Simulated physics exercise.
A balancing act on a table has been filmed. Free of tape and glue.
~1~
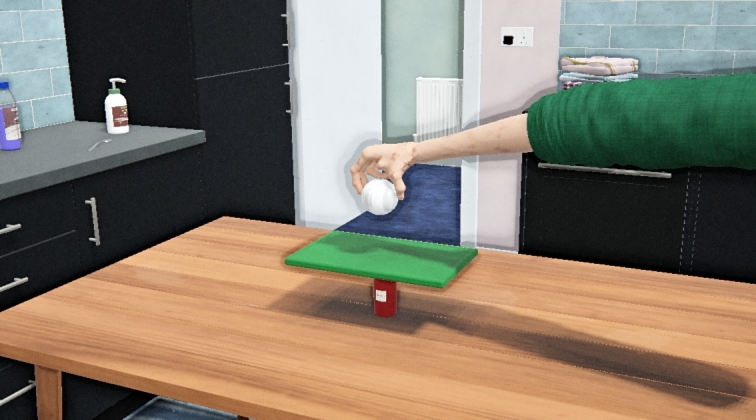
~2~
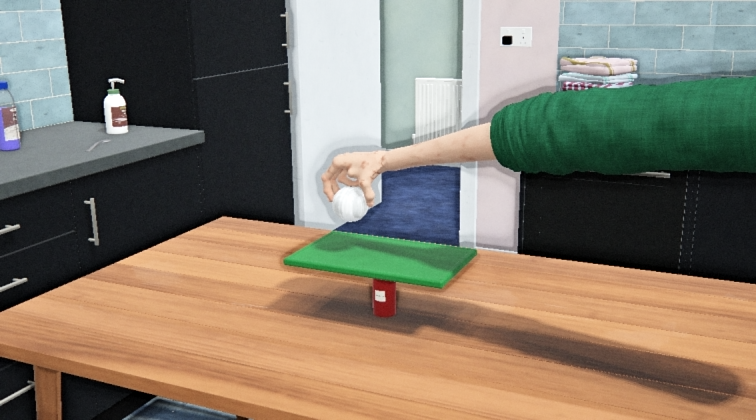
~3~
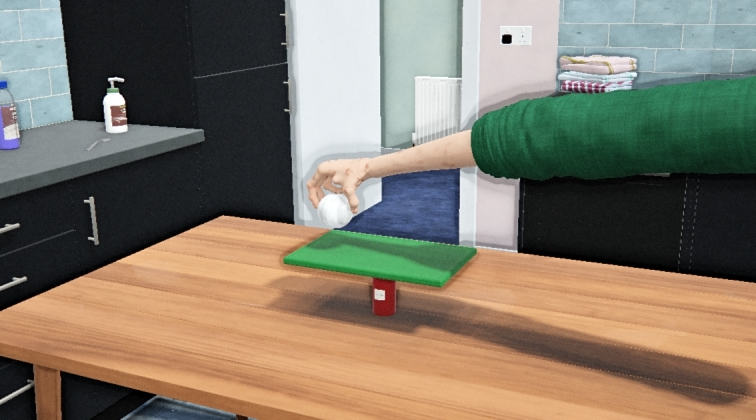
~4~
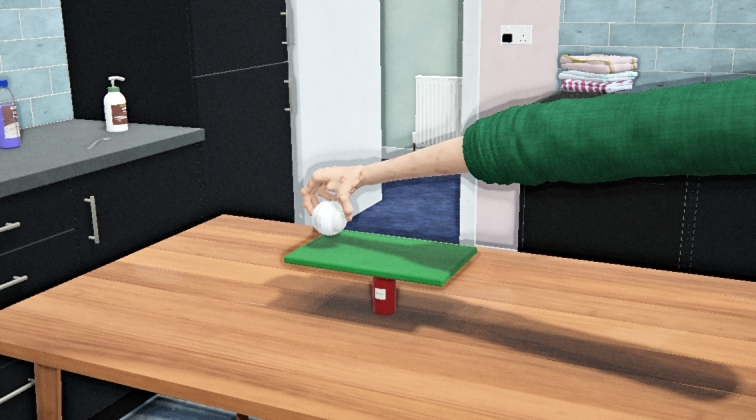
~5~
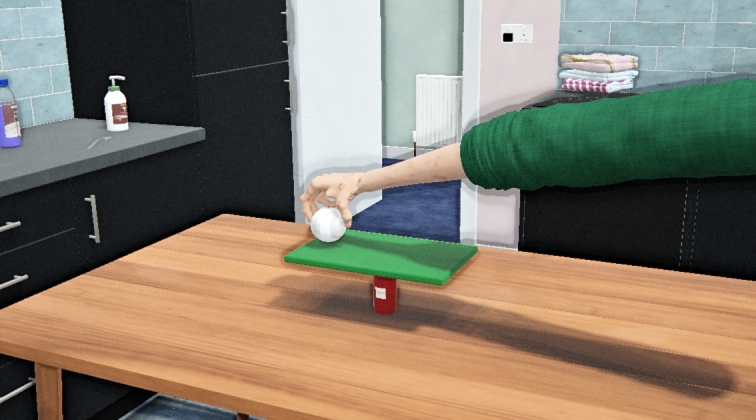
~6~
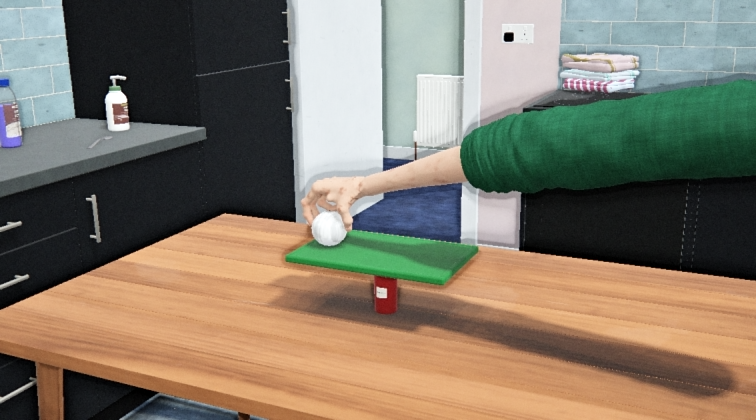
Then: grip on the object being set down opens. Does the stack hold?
It ends up with something fallen.
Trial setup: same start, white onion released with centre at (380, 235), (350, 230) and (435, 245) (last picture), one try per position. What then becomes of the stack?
With the first release it stays steady; with the second it tips over; with the third it tips over.
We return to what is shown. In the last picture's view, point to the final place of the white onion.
End spot: Near (287, 280).
Then, 0.30 s after the last picture, white onion now fallen; green lid tipped 45° from how it was.
Then, 0.40 s after the last picture, green lid tipped 51° from how it was.
Then, 0.50 s after the last picture, green lid tipped 42° from how it was.
Then, 1.50 s after the last picture, green lid tipped 36° from how it was.
At rest, fallen, white onion; moved from the start, green lid; red shaker in place. Seen from the same camera at the end, white onion near (287, 280). The stack comes apart.
